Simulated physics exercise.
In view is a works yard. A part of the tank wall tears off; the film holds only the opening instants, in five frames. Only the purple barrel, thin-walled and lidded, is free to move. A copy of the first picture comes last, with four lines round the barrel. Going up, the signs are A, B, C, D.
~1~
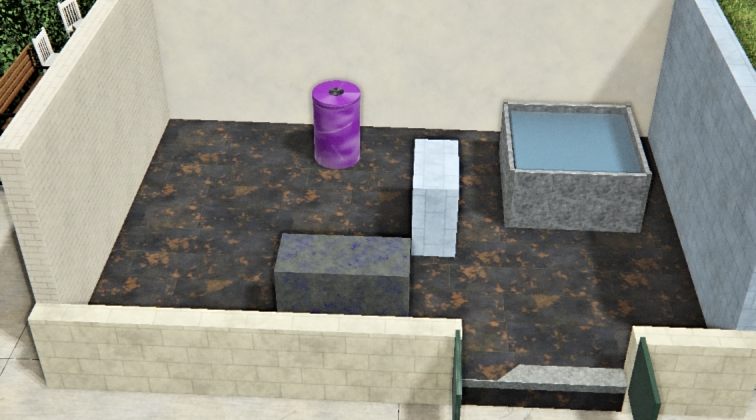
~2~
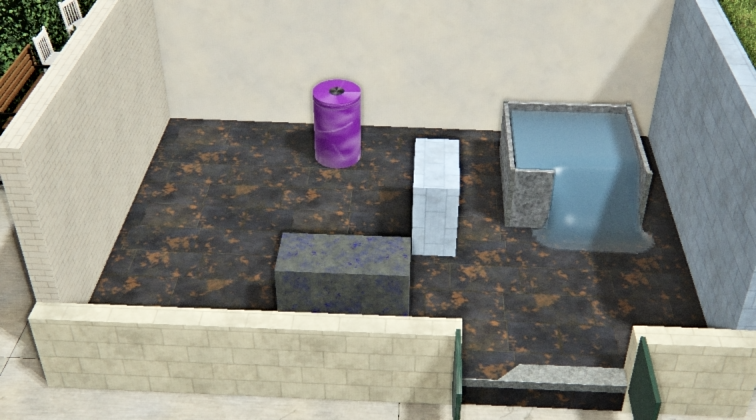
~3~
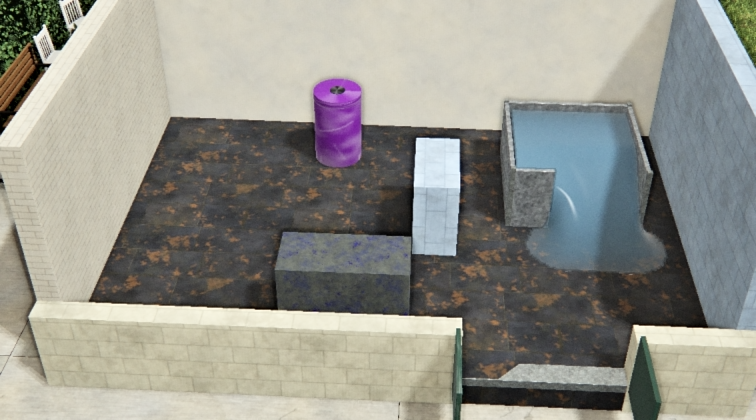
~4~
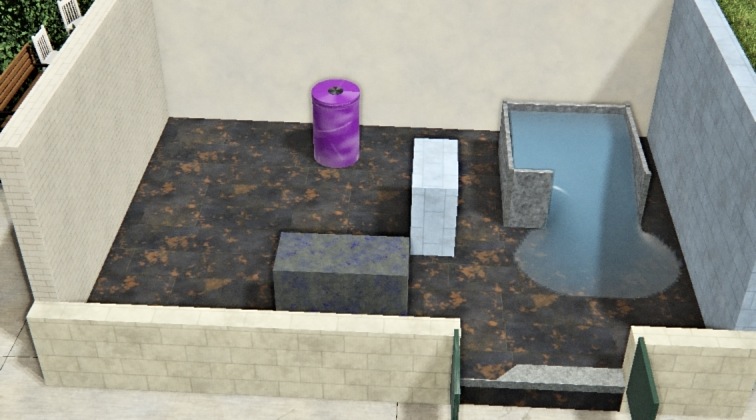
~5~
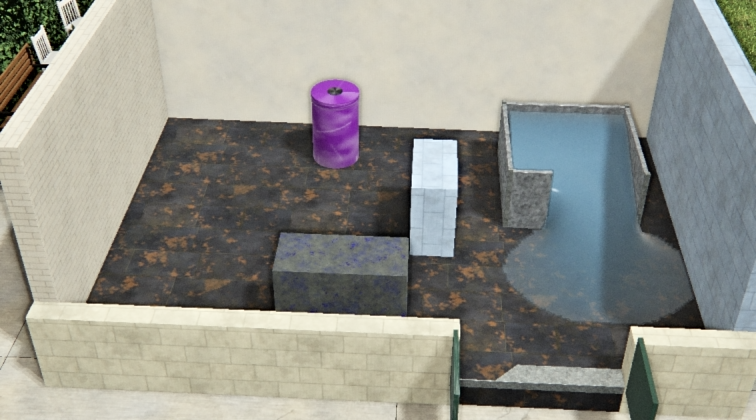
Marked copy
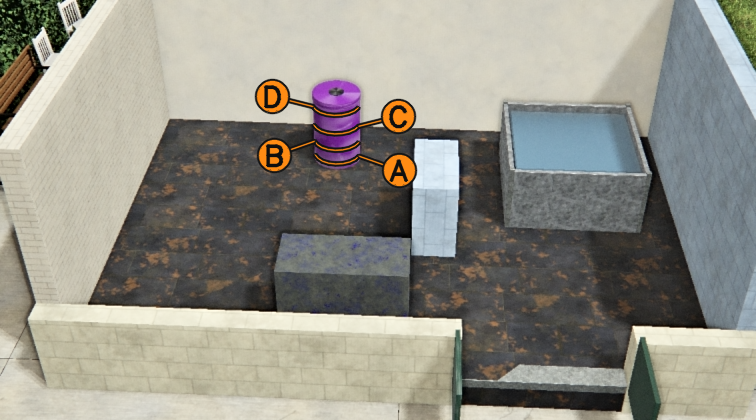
Water pours through an opening in the front of a full stone tank at the right of a walled yard, seen from above by a still camera. A purple barrel stands near the back wall, with a pale block and a dark grey block closer in and an open green gate at the front right. The water spreads forward across the dark, rust-flecked ground in a widening rounded pool, while the barrel and blocks stay still.
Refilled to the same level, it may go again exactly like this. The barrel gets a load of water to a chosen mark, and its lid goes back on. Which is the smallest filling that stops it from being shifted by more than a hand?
Go for A.
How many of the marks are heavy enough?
All four.
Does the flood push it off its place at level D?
No, that is safe.
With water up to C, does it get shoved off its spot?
No, that is safe.
In orange, A at (335, 164); B at (335, 150); C at (334, 133); D at (334, 115); from the bottom up A, B, C, D.
With A, it does not move.
With B, it does not move.
With C, it does not move.
With D, it does not move.
